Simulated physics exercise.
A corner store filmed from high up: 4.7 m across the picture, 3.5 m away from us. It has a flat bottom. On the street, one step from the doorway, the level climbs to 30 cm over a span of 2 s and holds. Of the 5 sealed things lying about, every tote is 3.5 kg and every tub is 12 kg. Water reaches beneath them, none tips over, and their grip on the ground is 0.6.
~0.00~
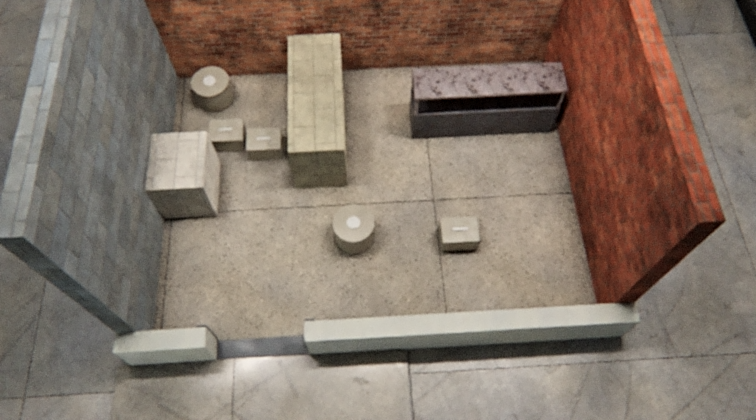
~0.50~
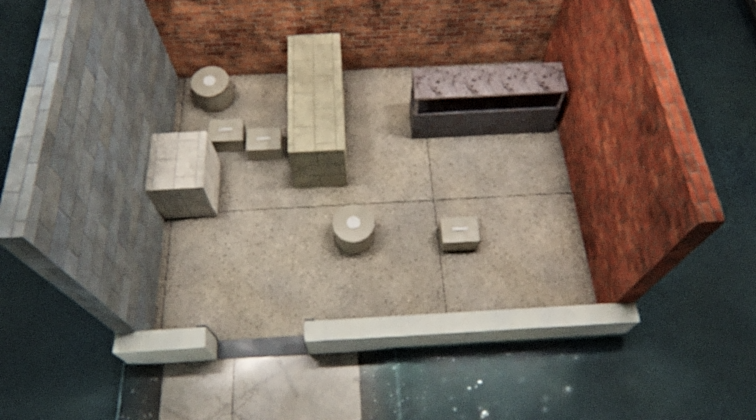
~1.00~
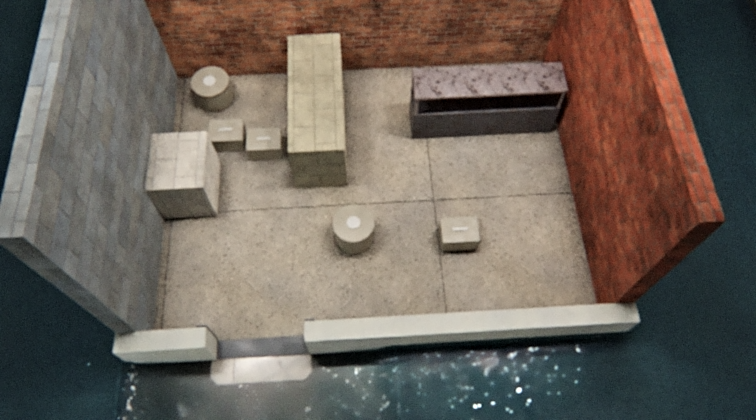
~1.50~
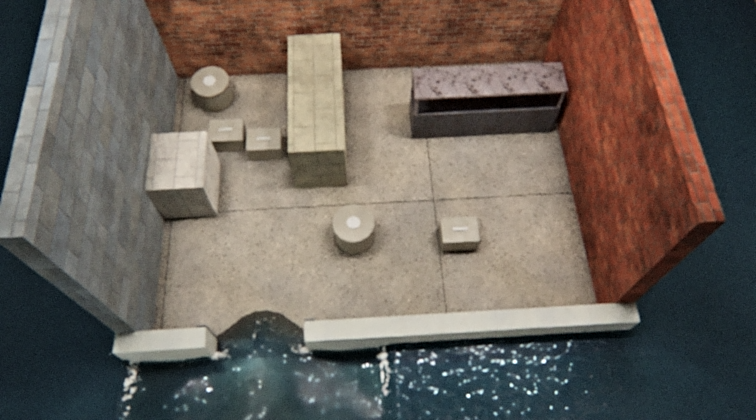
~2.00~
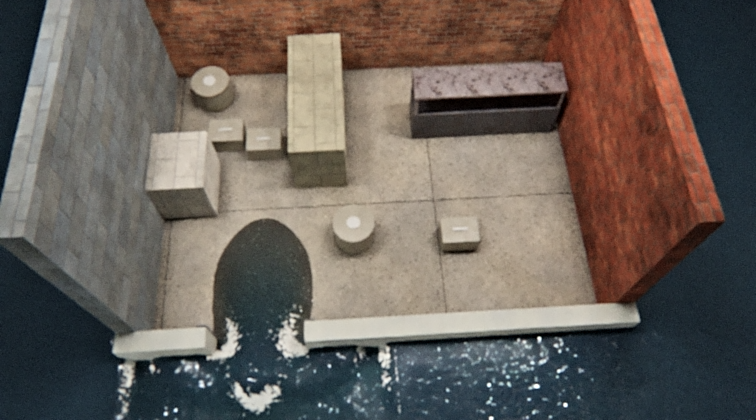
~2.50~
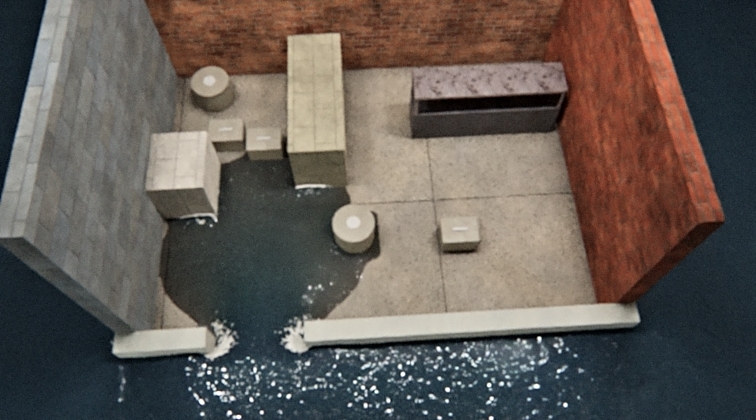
Dark water spreads around a small walled store, then flows through the doorway across its floor.
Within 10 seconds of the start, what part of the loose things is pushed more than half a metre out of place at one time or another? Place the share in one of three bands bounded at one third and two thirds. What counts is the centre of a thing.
The shifted amount is major, at least two thirds.
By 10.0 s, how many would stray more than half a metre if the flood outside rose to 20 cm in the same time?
In that case the number is 3.
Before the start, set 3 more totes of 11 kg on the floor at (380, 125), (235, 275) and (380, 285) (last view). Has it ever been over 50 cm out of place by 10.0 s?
In turn: Within the mark, beyond the mark, within the mark.
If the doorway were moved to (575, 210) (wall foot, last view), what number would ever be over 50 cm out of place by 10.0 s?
The answer then is 5.
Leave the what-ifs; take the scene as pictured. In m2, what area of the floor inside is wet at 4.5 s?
Wet: Near 11.0 m2.
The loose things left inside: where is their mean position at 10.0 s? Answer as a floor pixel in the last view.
At about (353, 136).
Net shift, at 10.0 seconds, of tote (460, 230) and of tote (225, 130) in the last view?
The first is 100 cm from its start, the second 80 cm.
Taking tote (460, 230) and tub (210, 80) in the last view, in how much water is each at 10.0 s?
Around 10 cm and 21 cm.
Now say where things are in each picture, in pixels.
The first picture shows a tote at (264, 139) rests on the ground; a tote at (460, 229), on the bottom; water covers 0.0 m2; 0 of 5 have shifted.
The second picture shows a tote at (264, 139), on the bottom; a tote at (460, 229) rests on the ground; water covers 0.0 m2; 0 of 5 have shifted.
The third picture shows a tote at (264, 139), on the bottom; a tote at (460, 229), on the bottom; 0.0 m2 under water; 0 of 5 have shifted.
The fourth picture shows a tote at (264, 139), on the bottom; a tote at (460, 229), on the bottom; 0.1 m2 under water; 0 of 5 have shifted.
The fifth picture shows a tote at (264, 139) rests on the ground; a tote at (460, 229) rests on the ground; 1.1 m2 under water; 0 of 5 have shifted.
The sixth picture shows a tote at (264, 139), on the bottom; a tote at (460, 229), on the bottom; water covers 3.4 m2; 0 of 5 have shifted.
After 3.5 s 1 of 5 are over 50 cm from their spots; 2 afloat.
After 4.5 s 2 of 5 are over 50 cm from their spots; 3 afloat.
After 7.0 s 3 of 5 are over 50 cm from their spots; 3 afloat.
After 10.0 s 4 of 5 are over 50 cm from their spots, and 5 have been at some point; 5 afloat.
